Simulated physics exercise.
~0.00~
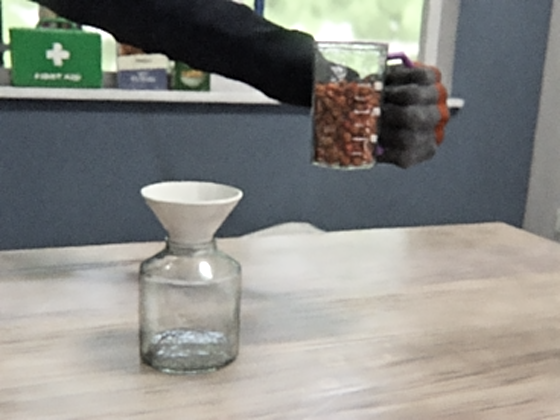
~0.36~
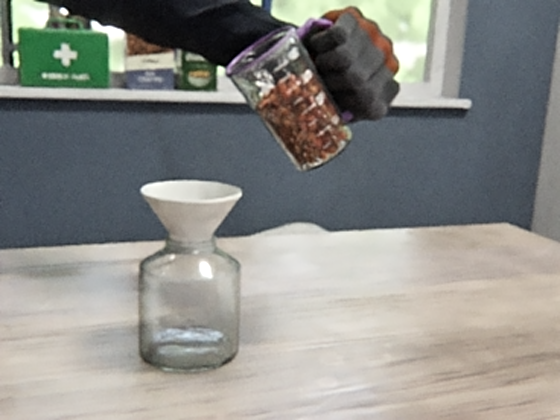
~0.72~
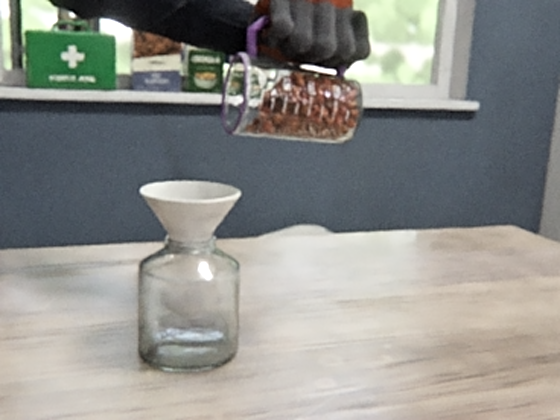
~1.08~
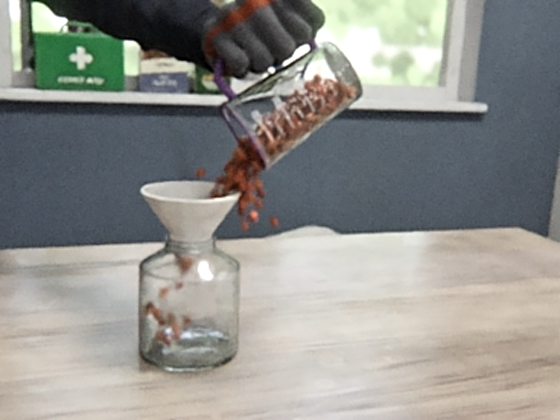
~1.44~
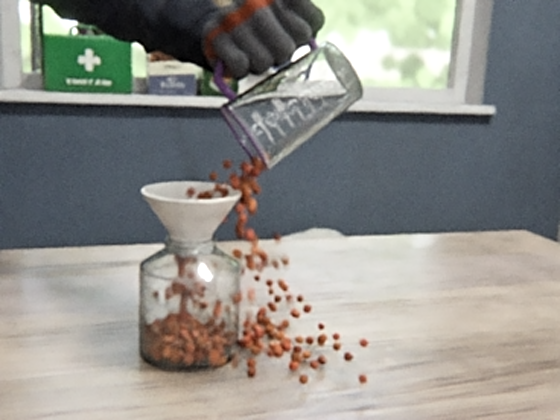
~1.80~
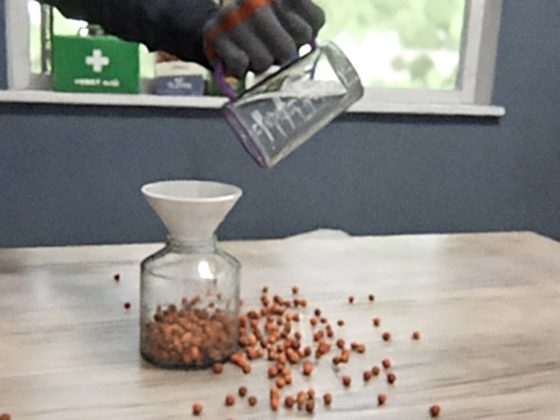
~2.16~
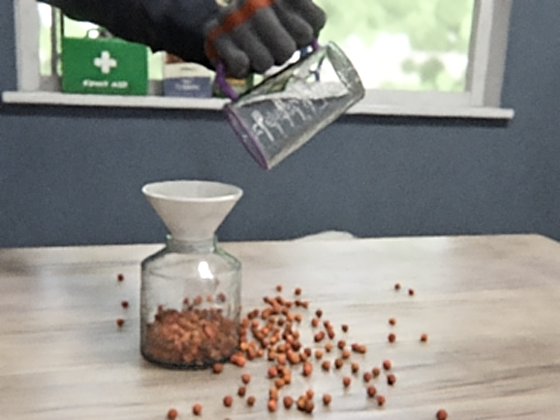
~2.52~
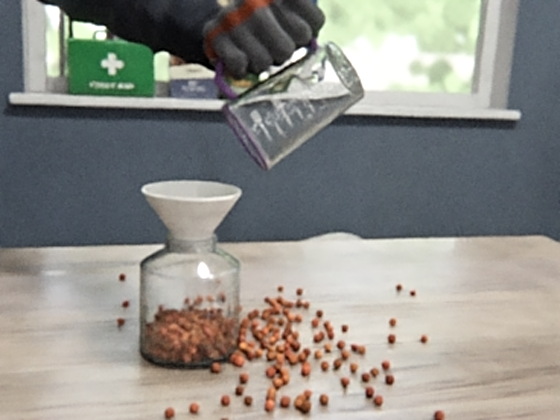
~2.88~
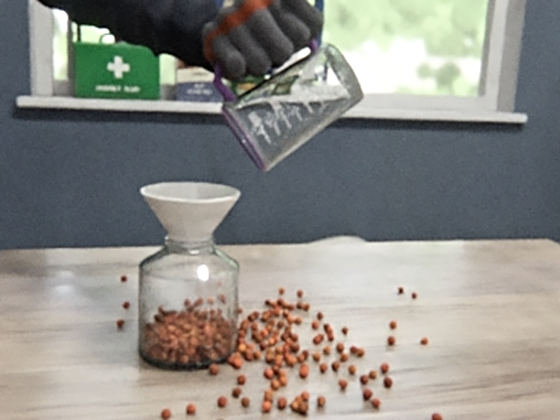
Gloved hand tipping a clear cup of reddish-brown pellets over a white funnel, filling much of the glass jar and scattering many across the table.
